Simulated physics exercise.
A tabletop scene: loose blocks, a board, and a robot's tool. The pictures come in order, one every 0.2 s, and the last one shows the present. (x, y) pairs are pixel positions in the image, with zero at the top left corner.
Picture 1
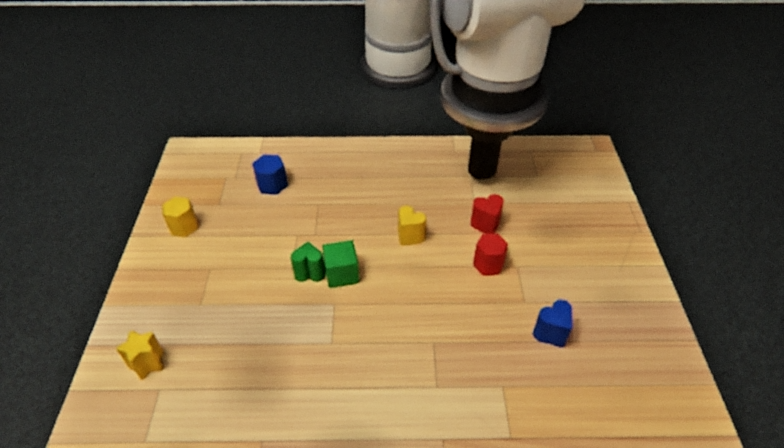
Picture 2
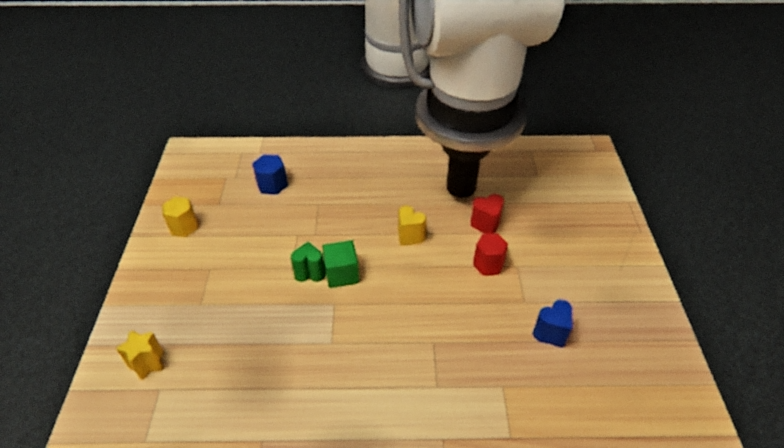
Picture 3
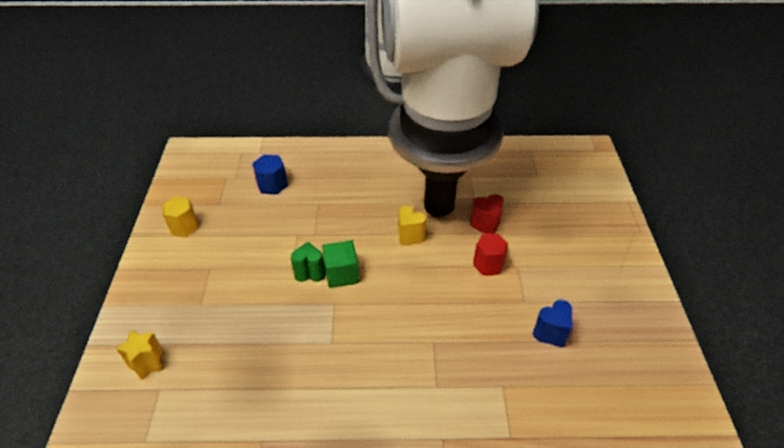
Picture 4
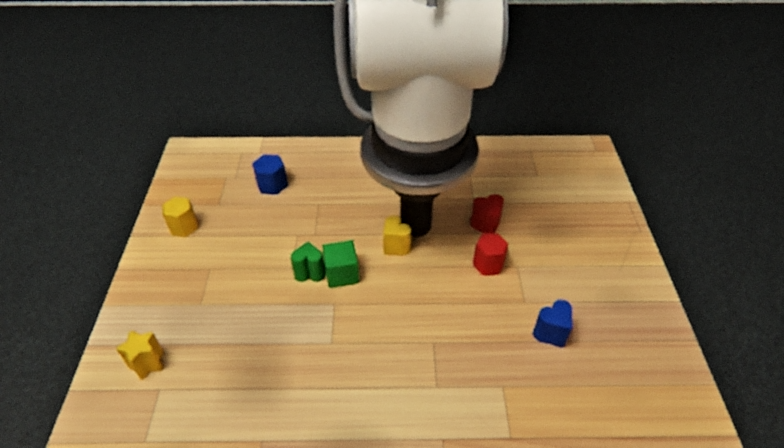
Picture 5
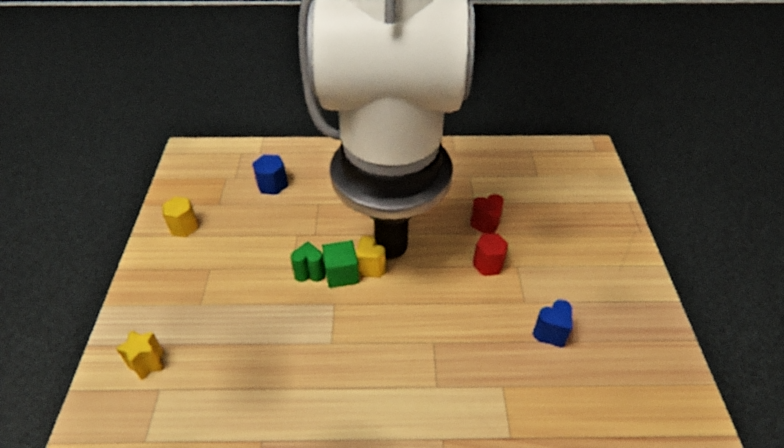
The robot's tool moves down and left, pushing the yellow heart toward the green square block.
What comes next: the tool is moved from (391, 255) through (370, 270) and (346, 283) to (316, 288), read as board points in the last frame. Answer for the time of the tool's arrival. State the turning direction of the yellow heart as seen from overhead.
The block turns counter-clockwise.
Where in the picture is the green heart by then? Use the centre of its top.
The point I'd pick in the picture is (266, 250).
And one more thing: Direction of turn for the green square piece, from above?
From the top: Clockwise.
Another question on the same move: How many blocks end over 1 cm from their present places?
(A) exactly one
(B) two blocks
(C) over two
The one that fits is C, over two.
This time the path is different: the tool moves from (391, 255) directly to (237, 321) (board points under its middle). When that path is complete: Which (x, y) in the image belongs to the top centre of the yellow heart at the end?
Around pixel (206, 320).
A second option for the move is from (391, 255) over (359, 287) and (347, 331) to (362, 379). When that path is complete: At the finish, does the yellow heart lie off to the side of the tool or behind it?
The answer is yes.
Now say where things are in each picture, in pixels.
Tool's lower end (482, 171); green heart (306, 252); green square piece (340, 253); yellow heart (411, 215), in the first picture.
Tool (461, 189); blocks still, in the second picture.
Tool (439, 207); blocks still, in the third picture.
Tool (416, 227); yellow heart (396, 225), in the fourth picture.
Tool (391, 247); green heart (306, 252); green square piece (339, 253); yellow heart (369, 247), in the fifth picture.
What follows on the original path. Halfway along, tool (358, 270); green heart (283, 254), turned 60° clockwise; green square piece (306, 269), turned 25° clockwise; yellow heart (336, 273).
At the end, tool (315, 280); green heart (266, 250), turned 105° clockwise; green square piece (273, 275), turned 45° clockwise; yellow heart (312, 291), turned 55° anticlockwise.
